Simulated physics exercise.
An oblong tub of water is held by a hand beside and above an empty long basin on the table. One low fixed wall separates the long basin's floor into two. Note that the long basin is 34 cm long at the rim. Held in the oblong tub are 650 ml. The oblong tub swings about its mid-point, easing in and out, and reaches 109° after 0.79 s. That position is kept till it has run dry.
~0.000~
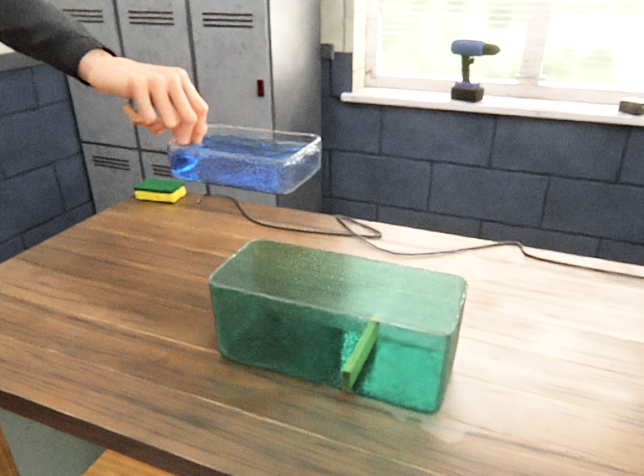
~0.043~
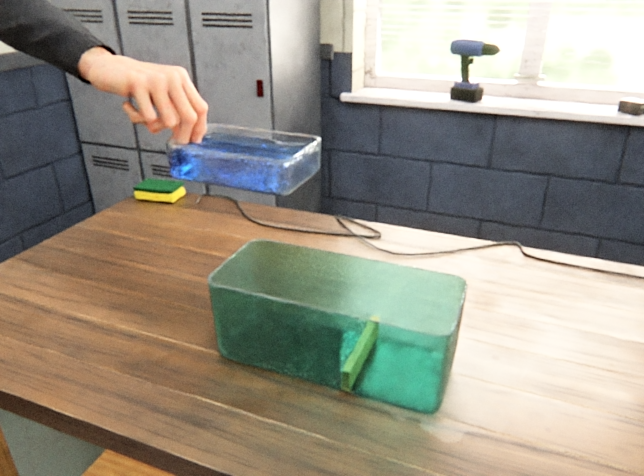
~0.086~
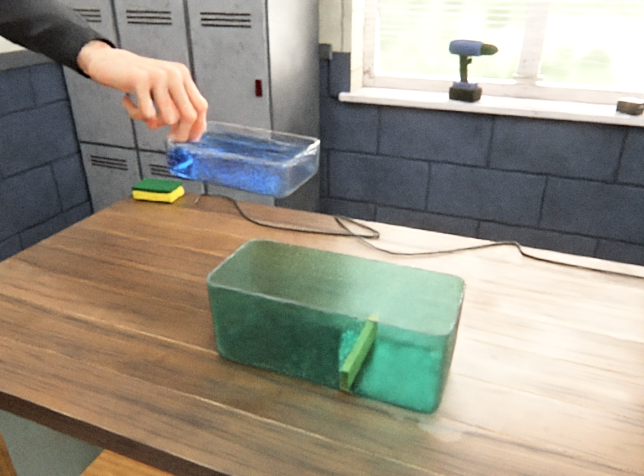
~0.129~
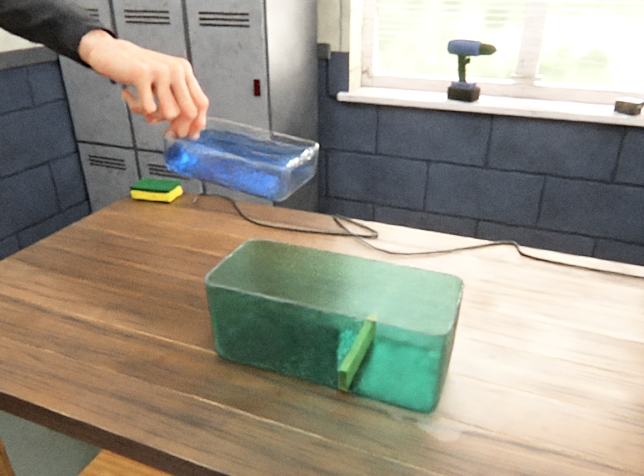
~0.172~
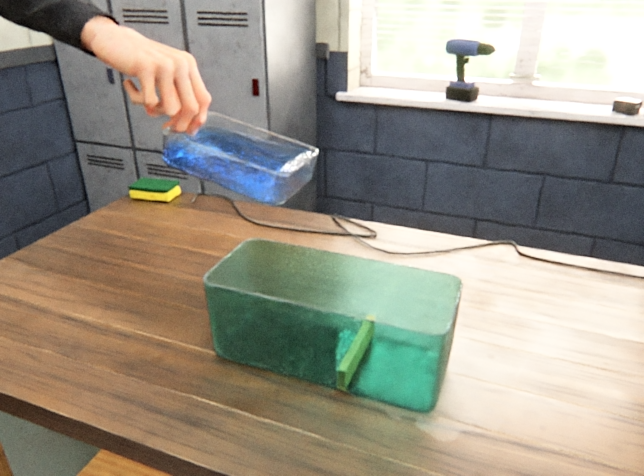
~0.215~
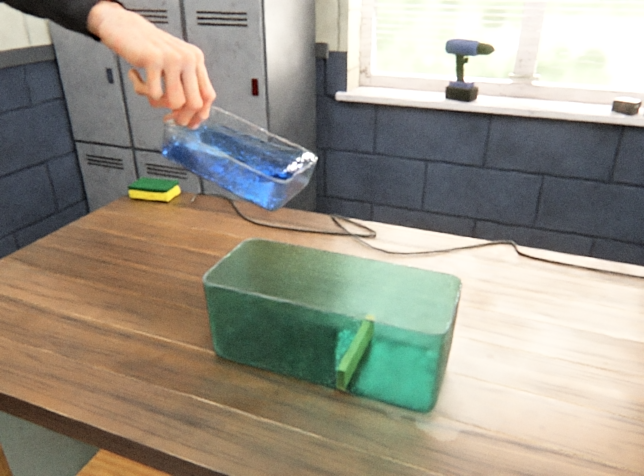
In the video, a hand holds a clear oblong tub of blue water above a wooden table, beside and above a long green basin with an inner wall, and gradually tilts the tub so its right end dips lower.
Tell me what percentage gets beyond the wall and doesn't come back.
Around 31 % gets beyond the wall and stays.
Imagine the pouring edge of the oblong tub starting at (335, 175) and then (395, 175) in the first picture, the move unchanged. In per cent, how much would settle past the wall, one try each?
Try 1: 55 %; try 2: 55 %.
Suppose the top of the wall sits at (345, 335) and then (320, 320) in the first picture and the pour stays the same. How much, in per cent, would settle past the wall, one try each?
One try each: Around 60 percent and then around 80 percent.
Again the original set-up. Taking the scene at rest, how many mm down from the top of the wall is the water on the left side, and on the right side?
Left roughly 20 mm; right roughly 22 mm.
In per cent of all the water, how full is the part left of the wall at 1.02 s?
Roughly 60 percent.
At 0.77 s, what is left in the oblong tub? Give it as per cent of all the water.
Some 0 per cent.
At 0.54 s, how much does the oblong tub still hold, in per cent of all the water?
At that time about 7 in a hundred parts are still held.
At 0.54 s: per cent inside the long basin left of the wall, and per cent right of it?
Lab note: Left near 28 %, right near 9.
After 0.54 s the tilt is 84° and 7 per cent is still to pour, 27 is left of the wall and 9 right of it.
After 0.77 s the tilt is 109° and 0 per cent is still to pour, 56 is left of the wall and 33 right of it.
After 1.02 s the tilt is 109° and 0 per cent is still to pour, 60 is left of the wall and 31 right of it.
After 1.29 s the tilt is 109° and 0 per cent is still to pour, 60 is left of the wall and 31 right of it.
In the end 60 per cent lies left of the wall, 31 right of it and 9 outside.
